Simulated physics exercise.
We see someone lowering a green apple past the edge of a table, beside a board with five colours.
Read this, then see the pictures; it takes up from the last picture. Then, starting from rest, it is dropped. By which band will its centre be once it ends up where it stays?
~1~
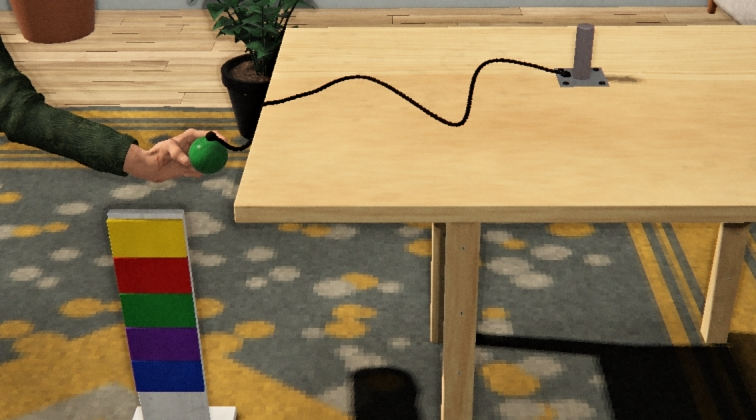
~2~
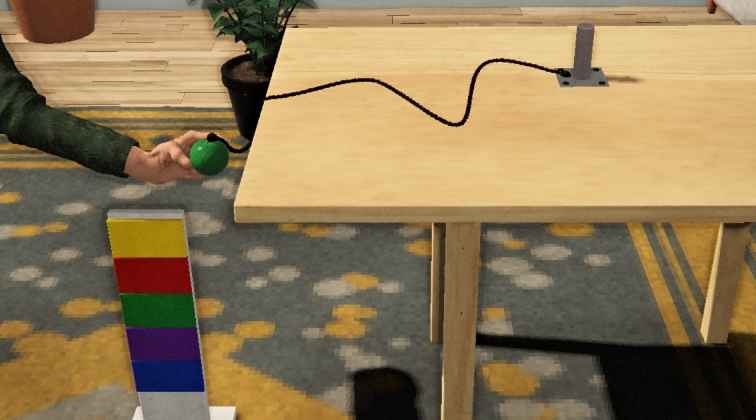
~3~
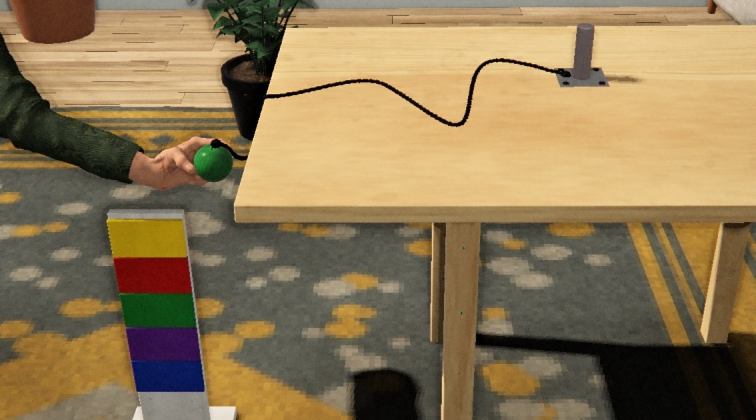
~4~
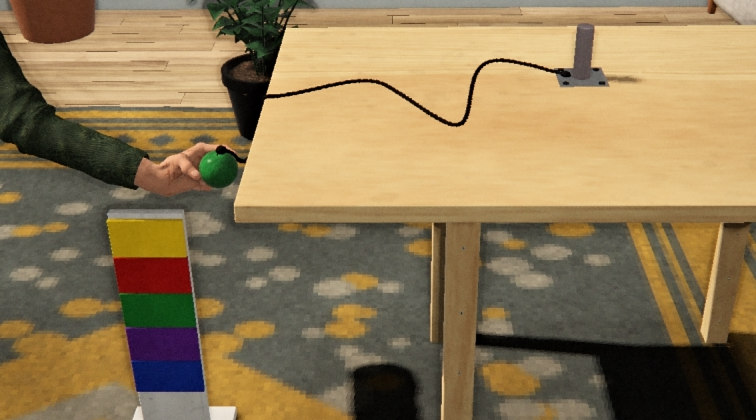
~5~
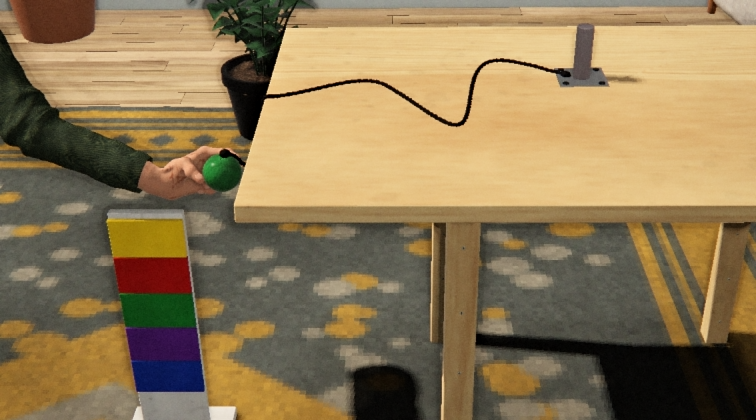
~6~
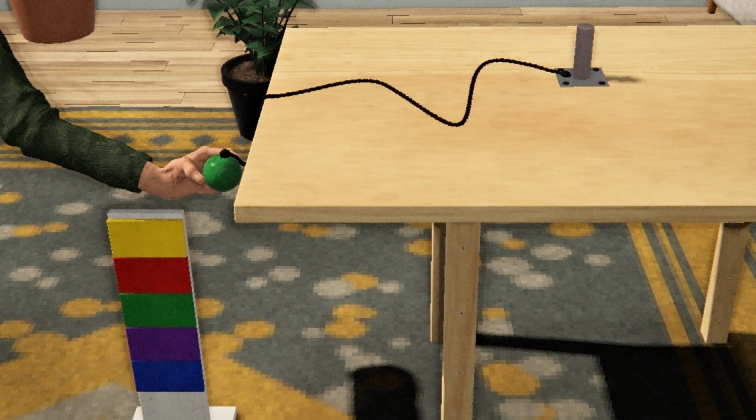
By the blue band.
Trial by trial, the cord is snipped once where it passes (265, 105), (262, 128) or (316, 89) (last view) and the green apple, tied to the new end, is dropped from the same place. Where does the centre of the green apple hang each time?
Roughly (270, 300), (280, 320), (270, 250).
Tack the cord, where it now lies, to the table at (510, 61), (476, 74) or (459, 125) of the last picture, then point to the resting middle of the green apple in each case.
Results: (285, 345); (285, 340); (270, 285).
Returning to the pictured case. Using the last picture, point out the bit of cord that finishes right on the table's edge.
That spot lies near (419, 107).
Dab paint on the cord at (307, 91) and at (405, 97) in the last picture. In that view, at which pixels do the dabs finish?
Around (278, 238); the other one around (266, 132).
Early on, apple near (274, 343); level with purple.
Midway, apple near (295, 356); level with blue.
Finally, apple near (287, 364); level with blue. Its middle rests at the blue band.
